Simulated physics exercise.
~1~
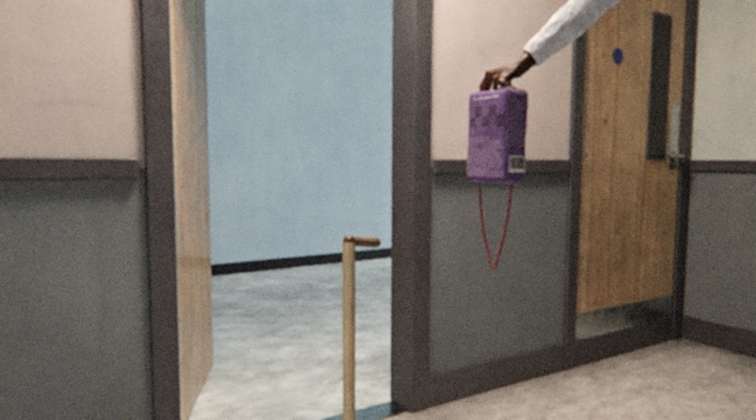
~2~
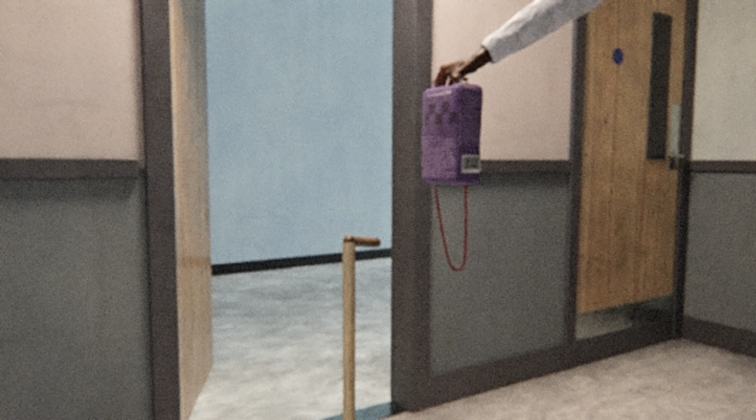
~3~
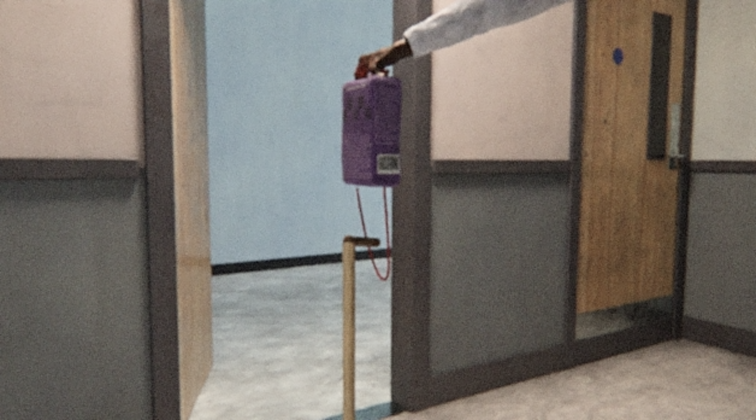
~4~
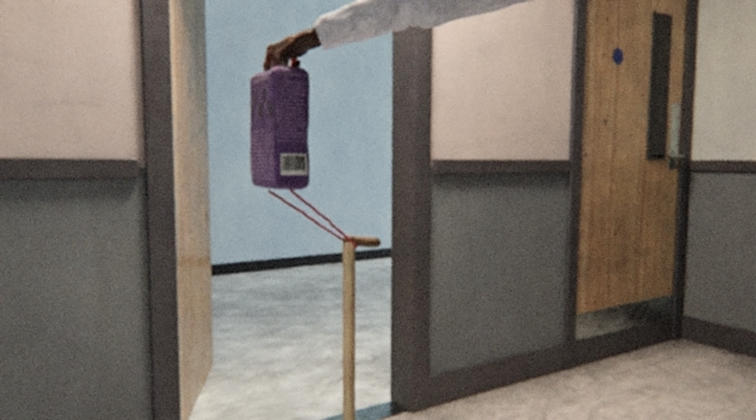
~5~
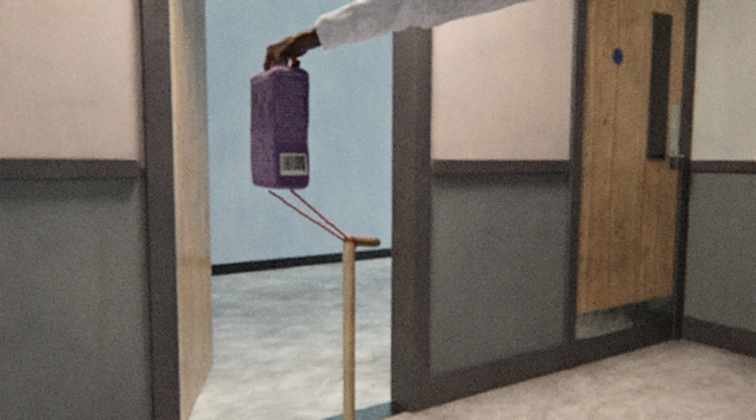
The video shows a hand carrying a purple bag with a hanging red loop leftward past a hooked post standing by an open doorway. The loop catches on the post and pulls tight, and the hand stops with the bag held just beyond it.
